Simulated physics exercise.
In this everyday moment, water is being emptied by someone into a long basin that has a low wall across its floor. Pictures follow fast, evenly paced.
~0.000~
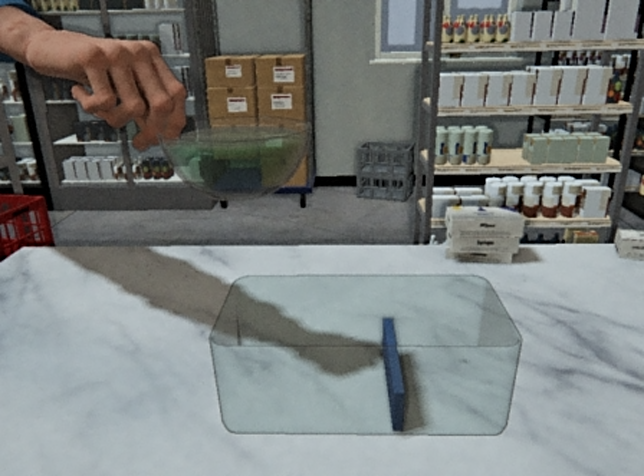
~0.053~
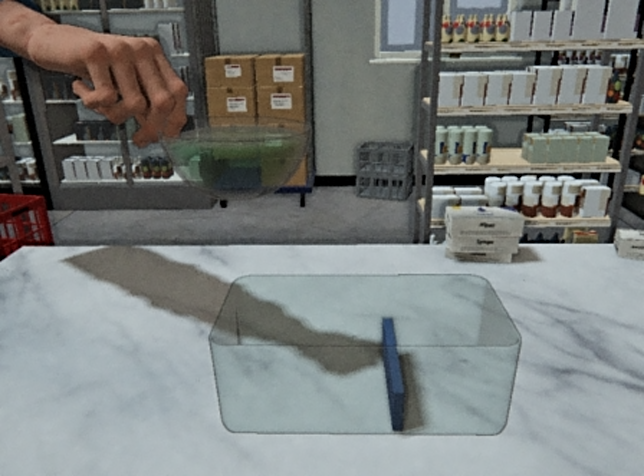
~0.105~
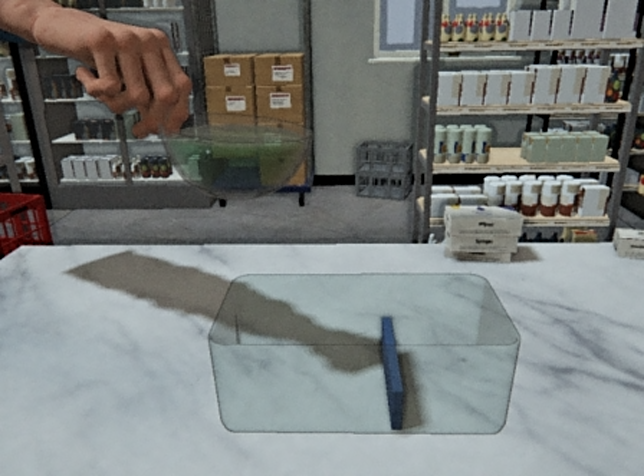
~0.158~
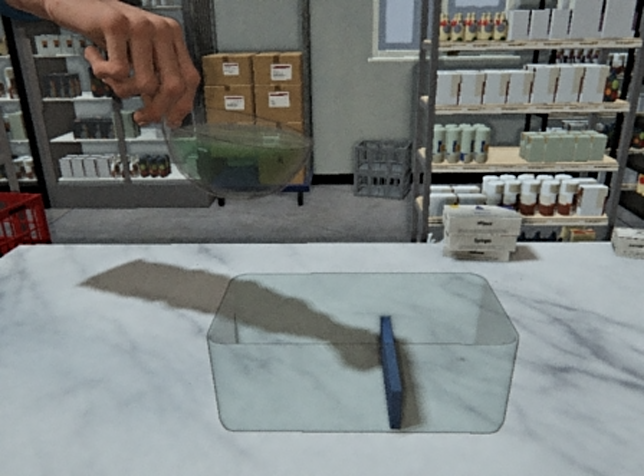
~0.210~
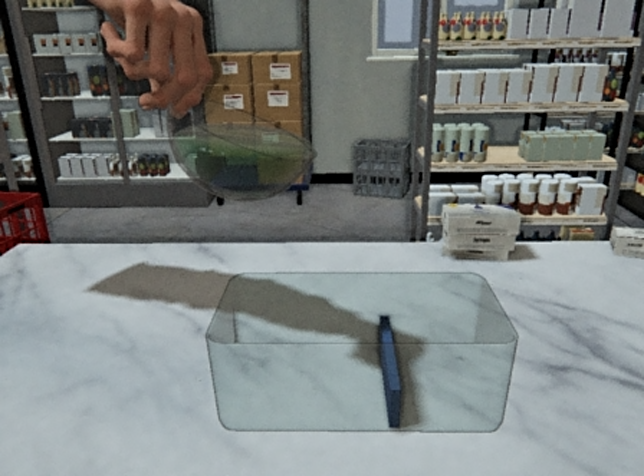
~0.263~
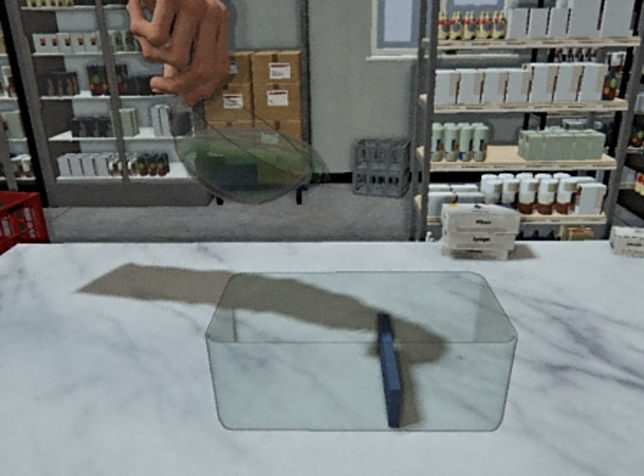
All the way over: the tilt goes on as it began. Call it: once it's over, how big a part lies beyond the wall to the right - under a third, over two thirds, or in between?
Under a third.
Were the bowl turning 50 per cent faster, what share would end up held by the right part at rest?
It comes to about 10 per cent.
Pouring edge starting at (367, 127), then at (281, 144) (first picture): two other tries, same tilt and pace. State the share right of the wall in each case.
First try: 65 percent; second try: 5 percent.
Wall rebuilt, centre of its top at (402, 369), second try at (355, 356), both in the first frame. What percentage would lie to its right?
That'd be about 20 percent for the first and about 65 percent for the other.
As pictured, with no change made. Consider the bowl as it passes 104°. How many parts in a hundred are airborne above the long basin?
Share: Approx. 35 %.
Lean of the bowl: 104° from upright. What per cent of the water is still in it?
5 per cent, roughly.
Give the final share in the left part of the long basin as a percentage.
Near 85 in a hundred.
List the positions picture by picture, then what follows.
In the first frame, tilt 0°; pouring edge (310, 129); surface from (168, 138) to (307, 137); the long basin's rim runs from (224, 308) to (503, 308); the wall's top is at (393, 353).
In the second frame, tilt 2°; pouring edge (311, 131); surface from (168, 137) to (307, 137).
In the third frame, tilt 6°; pouring edge (312, 136); surface from (170, 133) to (308, 139).
In the fourth frame, tilt 14°; pouring edge (313, 146); surface from (173, 130) to (310, 141).
In the fifth frame, tilt 24°; pouring edge (312, 158); surface from (177, 131) to (307, 150); 3 per cent is over the edge.
In the sixth frame, tilt 36°; pouring edge (310, 174); surface from (182, 136) to (294, 153); 12 per cent is over the edge.
A moment on, the bowl is tipped right over and 3 per cent is still to pour, 52 is left of the wall and 9 right of it.
Next, the bowl is tipped right over and 0 per cent is still to pour, 84 is left of the wall and 10 right of it.
Then the bowl is tipped right over and 0 per cent is still to pour, 84 is left of the wall and 11 right of it.
Later the bowl is tipped right over and 0 per cent is still to pour, 84 is left of the wall and 11 right of it.
Finally, 84 per cent lies left of the wall, 11 right of it and 5 outside.
